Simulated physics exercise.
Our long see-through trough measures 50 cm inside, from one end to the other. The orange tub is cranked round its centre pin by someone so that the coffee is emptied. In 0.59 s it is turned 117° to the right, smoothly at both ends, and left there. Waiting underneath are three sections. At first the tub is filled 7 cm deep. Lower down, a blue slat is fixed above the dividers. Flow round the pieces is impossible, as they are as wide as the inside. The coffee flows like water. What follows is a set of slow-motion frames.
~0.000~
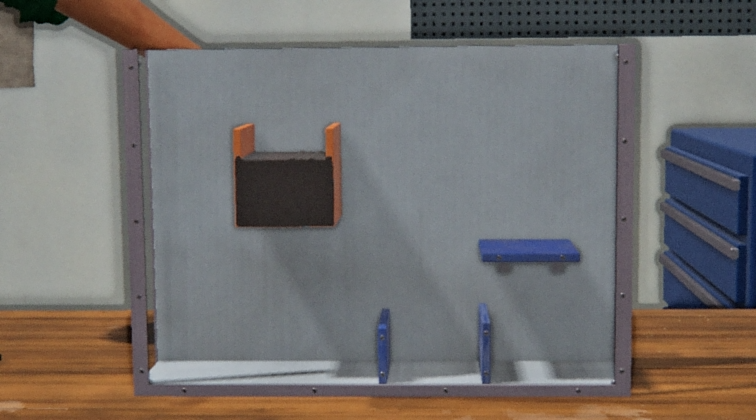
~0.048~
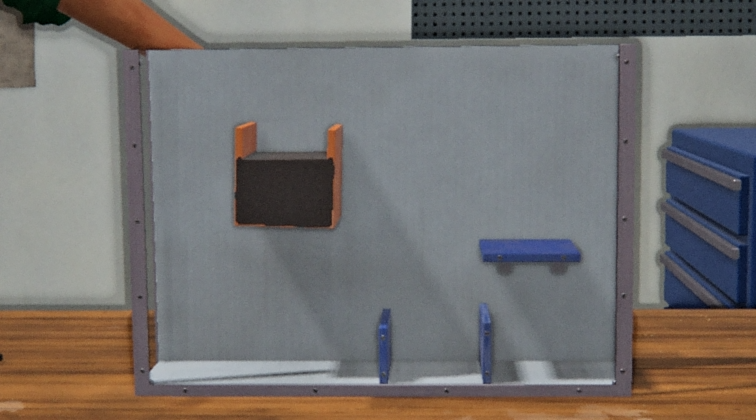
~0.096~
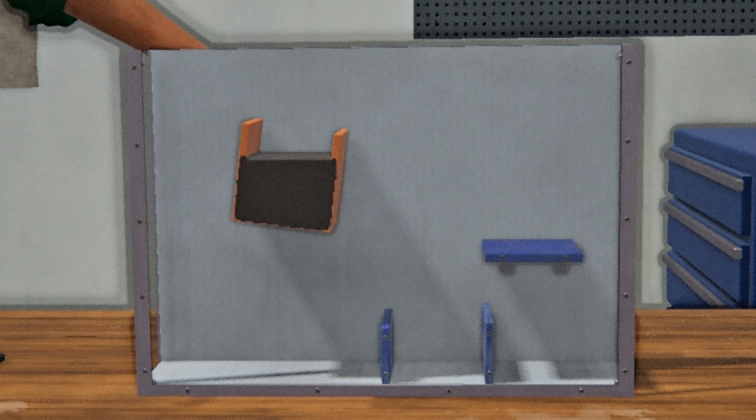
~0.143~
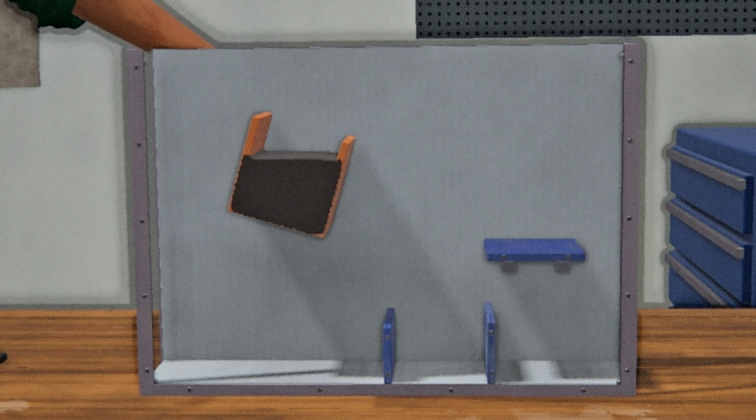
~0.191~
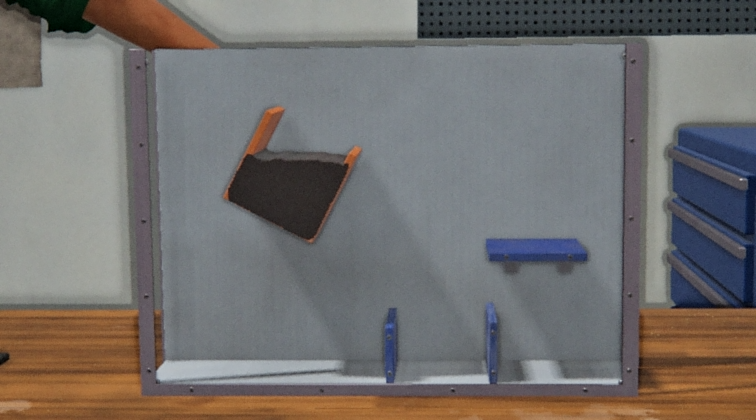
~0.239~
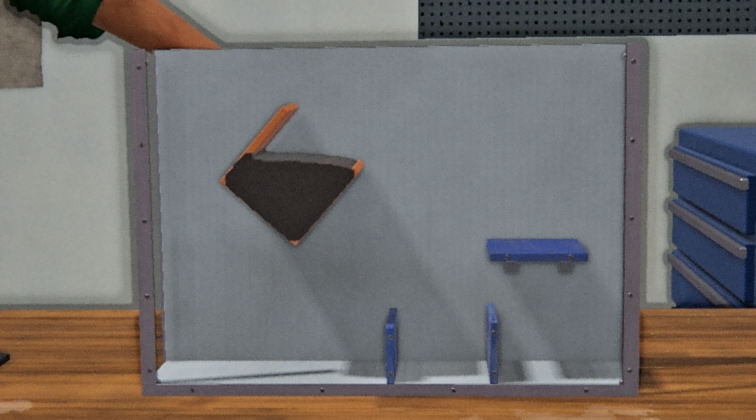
Arm reaching behind a see-through trough as an orange tub of dark coffee tilts steadily rightward above three still blue pieces.
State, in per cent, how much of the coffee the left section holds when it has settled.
50 %.
After 0.42 s 99 per cent has yet to come down; below, left 0, middle 1, right 0.
After 0.65 s 30 per cent has yet to come down; below, left 27, middle 43, right 0.
After 0.95 s 6 per cent has yet to come down; below, left 44, middle 49, right 2.
In the end the left section holds 50, the middle 49 and the right 2 per cent.
